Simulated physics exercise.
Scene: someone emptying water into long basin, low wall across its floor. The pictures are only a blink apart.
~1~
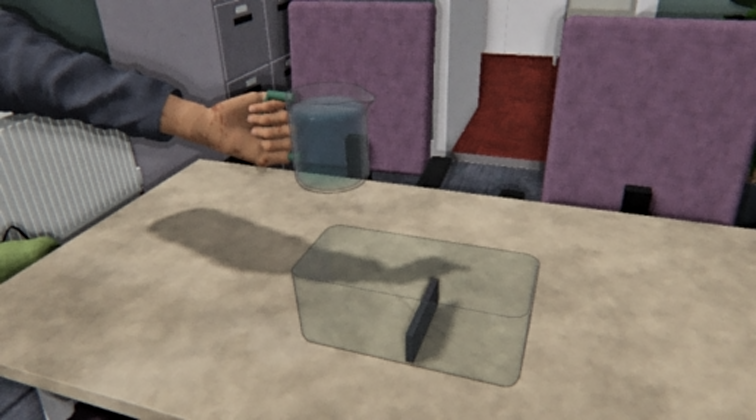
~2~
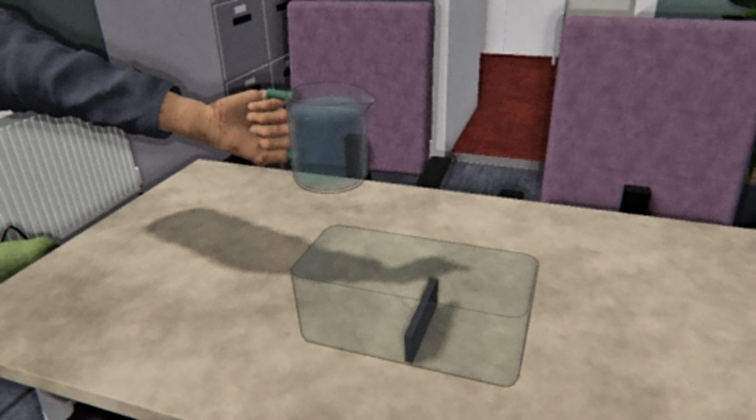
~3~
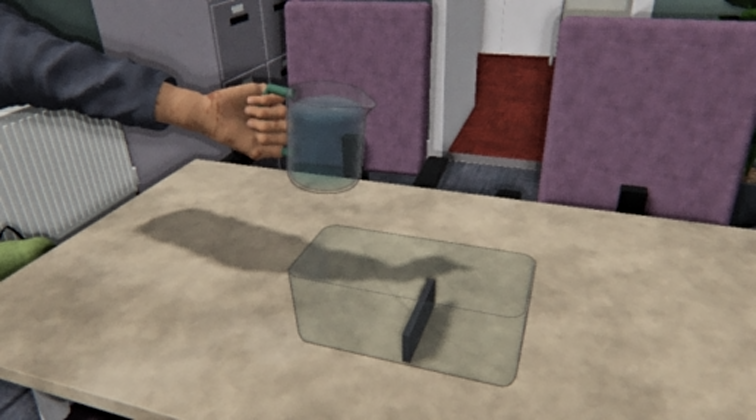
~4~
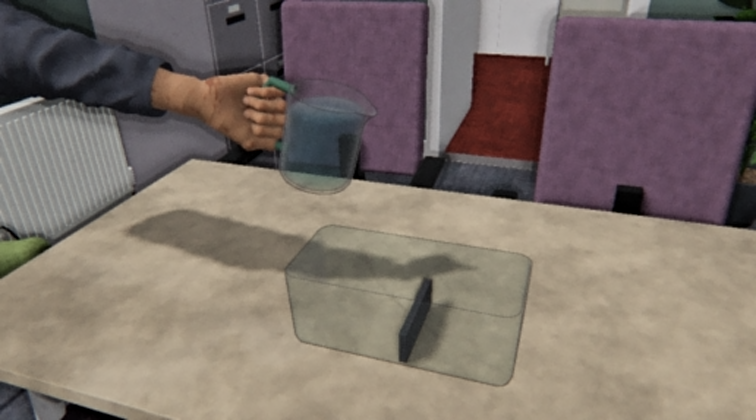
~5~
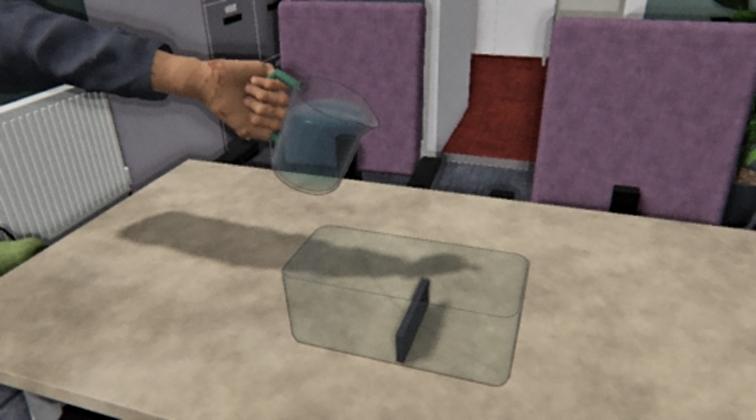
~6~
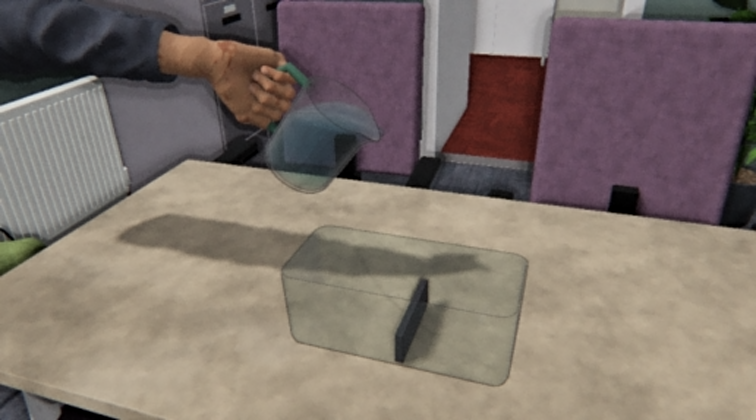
At a pale table in an office with purple chairs, a hand held a clear jug of bluish water upright near a long glass basin with a low dark wall inside, then steadily tilted it rightward.
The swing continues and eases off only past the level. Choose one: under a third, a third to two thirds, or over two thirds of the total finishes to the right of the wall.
A third to two thirds finishes to the right of the wall.
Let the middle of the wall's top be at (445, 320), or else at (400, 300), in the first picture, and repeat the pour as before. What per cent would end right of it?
Around 20 per cent for the first, around 90 per cent for the second.
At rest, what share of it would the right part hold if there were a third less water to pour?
Some 20 parts in a hundred.
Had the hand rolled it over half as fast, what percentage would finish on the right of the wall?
Around 70 percent ends up there.
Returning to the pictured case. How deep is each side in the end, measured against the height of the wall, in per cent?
On the left it sits near 30, while on the right it sits near 40.
A moment on, the jug is tipped right over and 48 per cent is still to pour, 0 is left of the wall and 18 right of it.
Next, the jug is tipped right over and 6 per cent is still to pour, 34 is left of the wall and 45 right of it.
Then the jug is tipped right over and 0 per cent is still to pour, 48 is left of the wall and 48 right of it.
Later the jug is tipped right over and 0 per cent is still to pour, 49 is left of the wall and 49 right of it.
At rest 49 per cent lies left of the wall, 49 right of it and 2 outside.
